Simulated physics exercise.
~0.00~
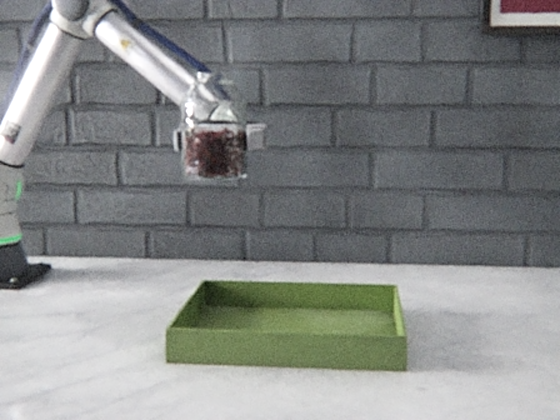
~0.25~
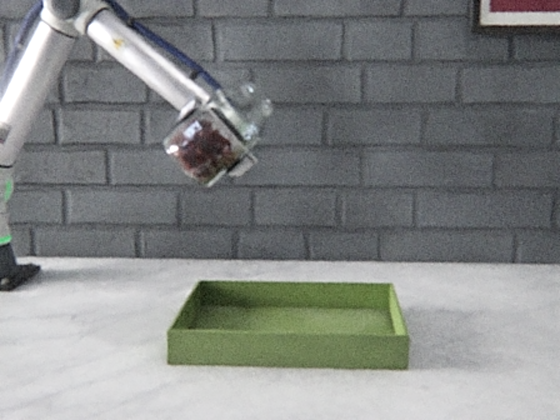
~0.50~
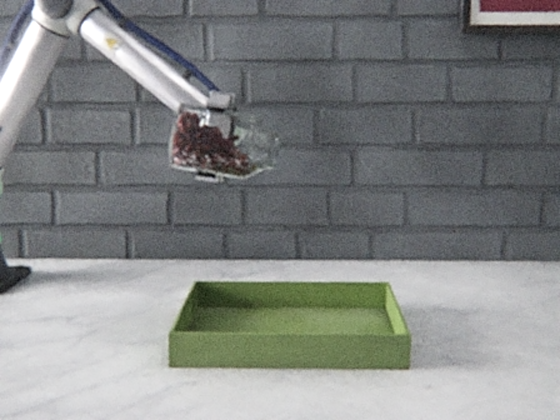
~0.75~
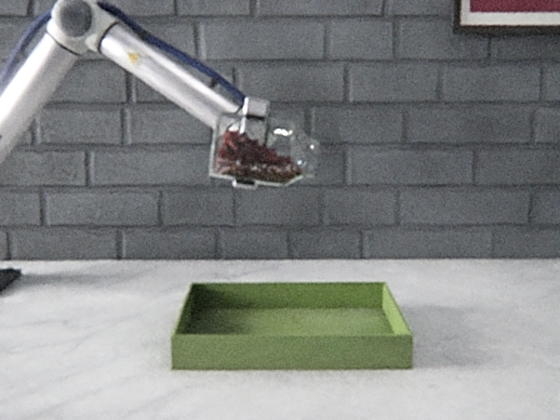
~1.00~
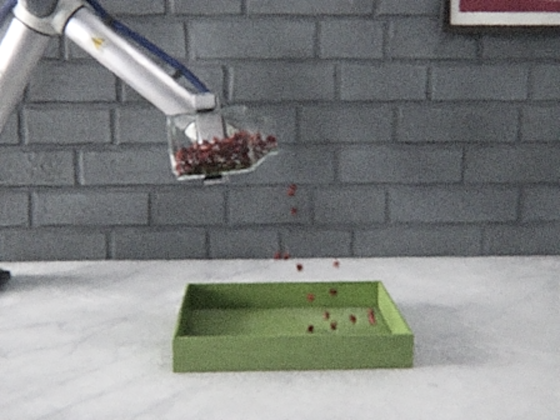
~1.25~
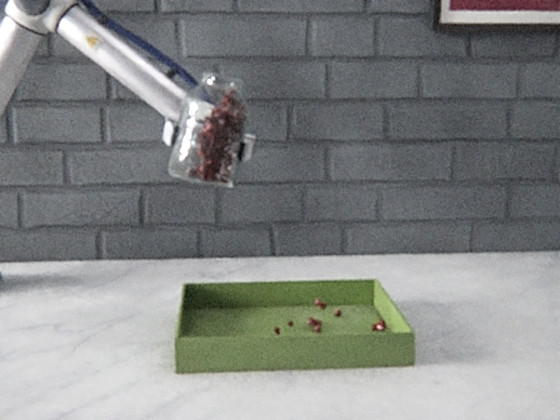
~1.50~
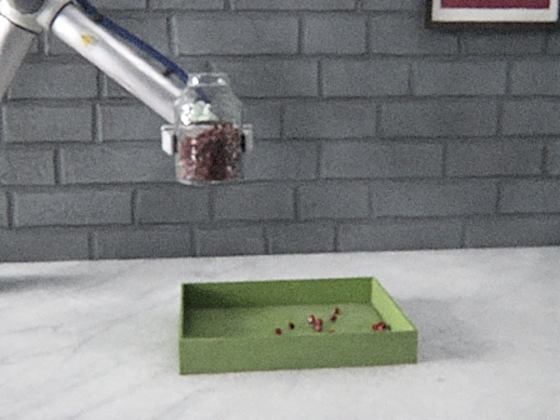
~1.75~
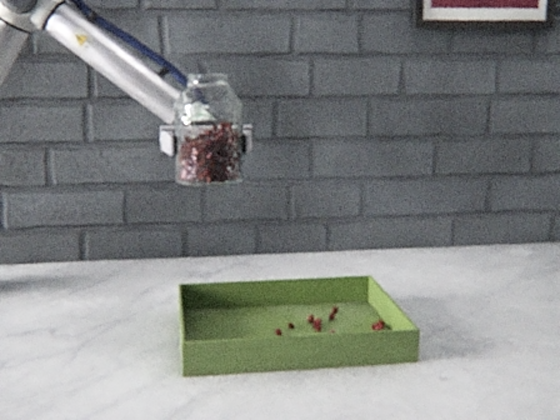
A robot arm tipped a clear jar of small dark red beans onto its side above a green tray, spilling a few into it, then turned the jar upright again with most of the beans still inside.
